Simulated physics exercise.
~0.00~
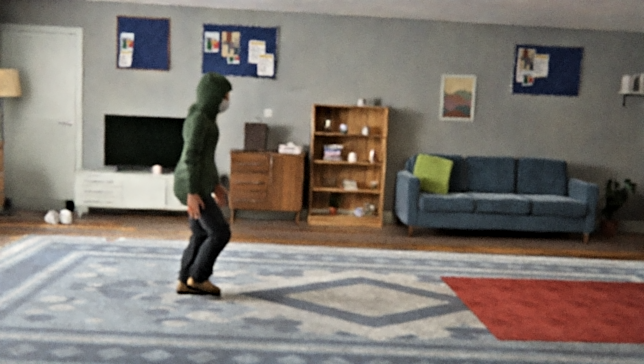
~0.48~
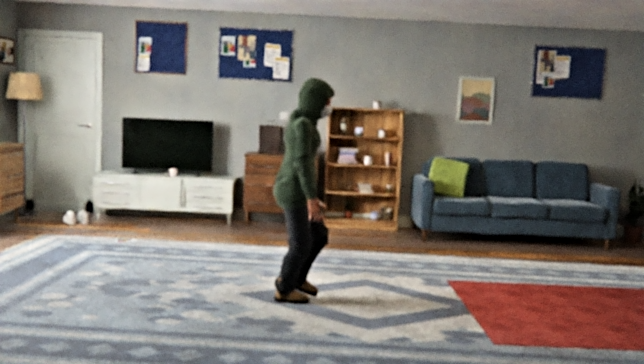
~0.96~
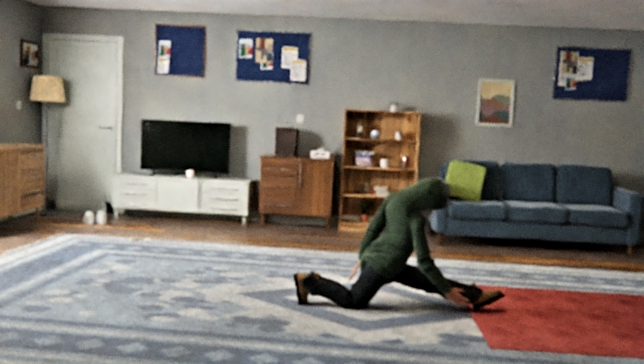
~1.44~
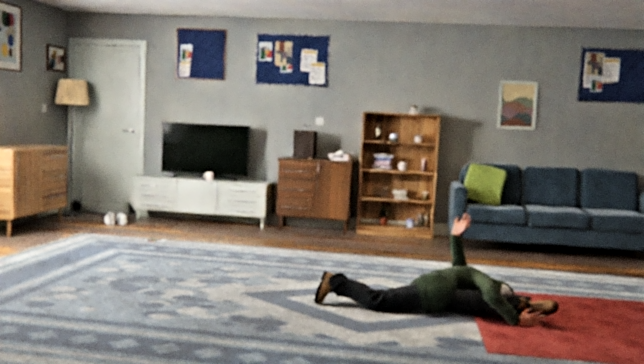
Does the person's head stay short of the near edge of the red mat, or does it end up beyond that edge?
The head ends up beyond the near edge, over the red mat, while the hips remain on the patterned rug.
A person in a dark green hooded top and dark trousers walks to the right across a blue and cream patterned rug towards a red mat. The living room is seen from across the floor, the view drifting slightly sideways, with a television on a white unit, wooden cabinets, a bookcase and a blue sofa with a green cushion along the grey wall. The walker sinks into a long, low split of the legs, head bowed and arms reaching down. The body then pitches forward flat, one arm raised. It ends stretched out low, head over the red mat and hips short of it.
